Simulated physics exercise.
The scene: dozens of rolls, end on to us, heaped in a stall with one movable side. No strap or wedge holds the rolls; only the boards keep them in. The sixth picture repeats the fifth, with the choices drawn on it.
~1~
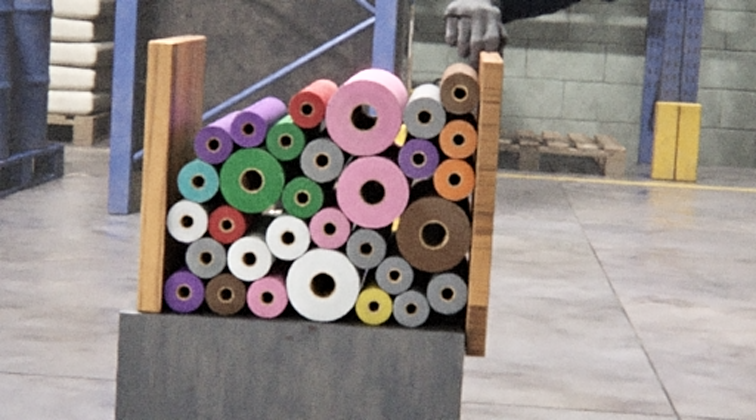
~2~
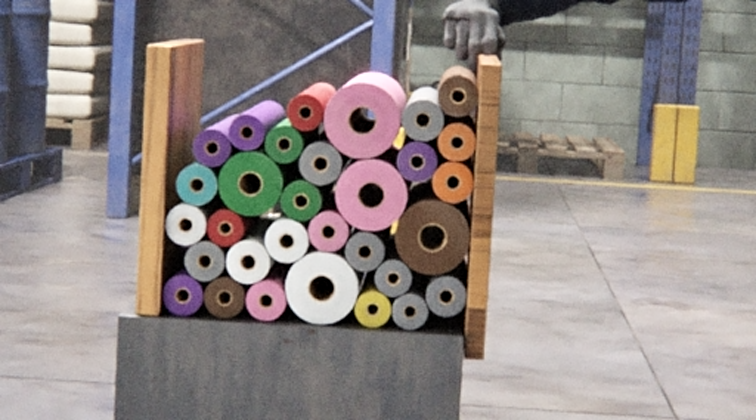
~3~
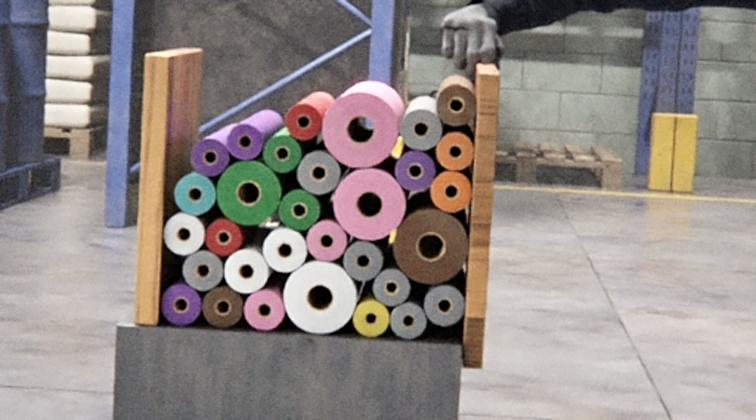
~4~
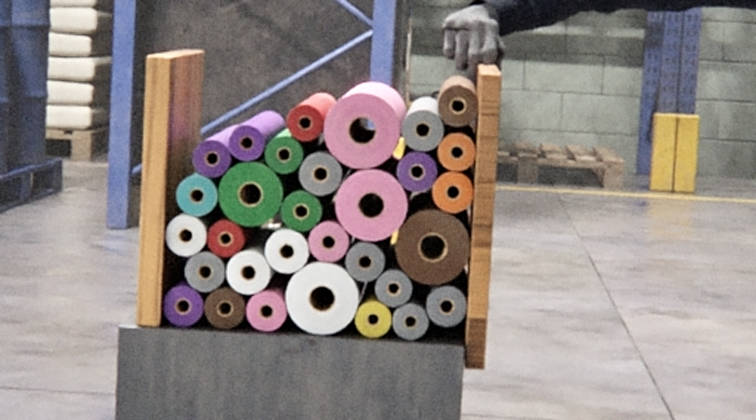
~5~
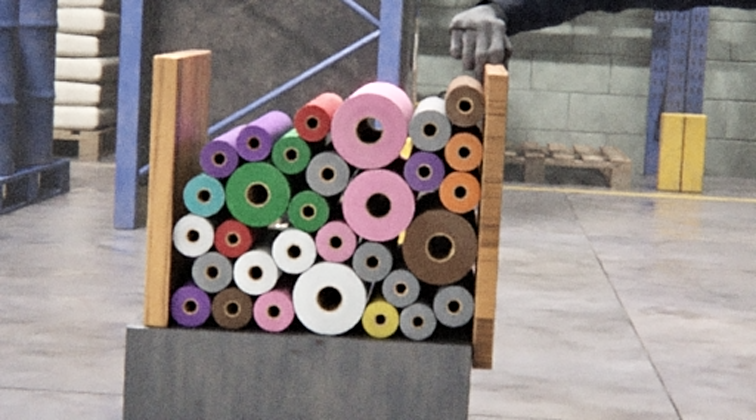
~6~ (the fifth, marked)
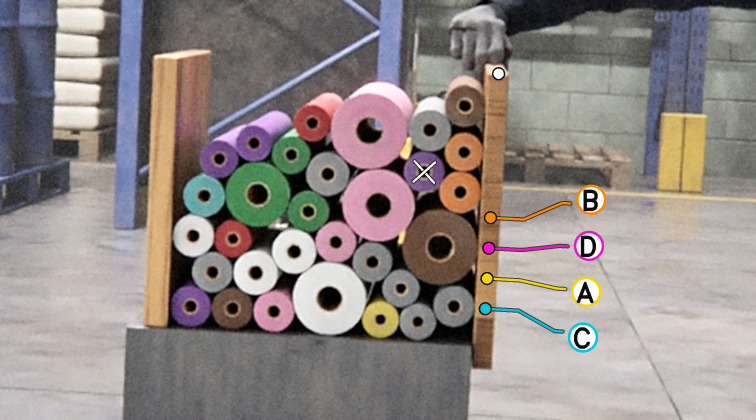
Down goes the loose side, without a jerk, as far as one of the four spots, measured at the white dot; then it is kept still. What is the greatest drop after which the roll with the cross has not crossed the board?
No lower than B.
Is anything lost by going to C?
Yes, at C.
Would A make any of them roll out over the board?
At A: Yes.
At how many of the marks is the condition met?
One of the four.
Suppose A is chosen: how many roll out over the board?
The count is five.
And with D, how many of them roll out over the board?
At D the number is five.
On the marked copy, A at (487, 278); B at (491, 218); C at (485, 309); D at (489, 248); the cross at (424, 172); the white dot at (499, 74).
Taking B. A third of the way, top of the board (484, 140).
Two thirds of the way, top of the board (480, 215).
When it is over, top of the board (480, 216), three out over the board, the crossed one still inside.
As for the rest, A lets the crossed one out; C lets the crossed one out; D lets the crossed one out.
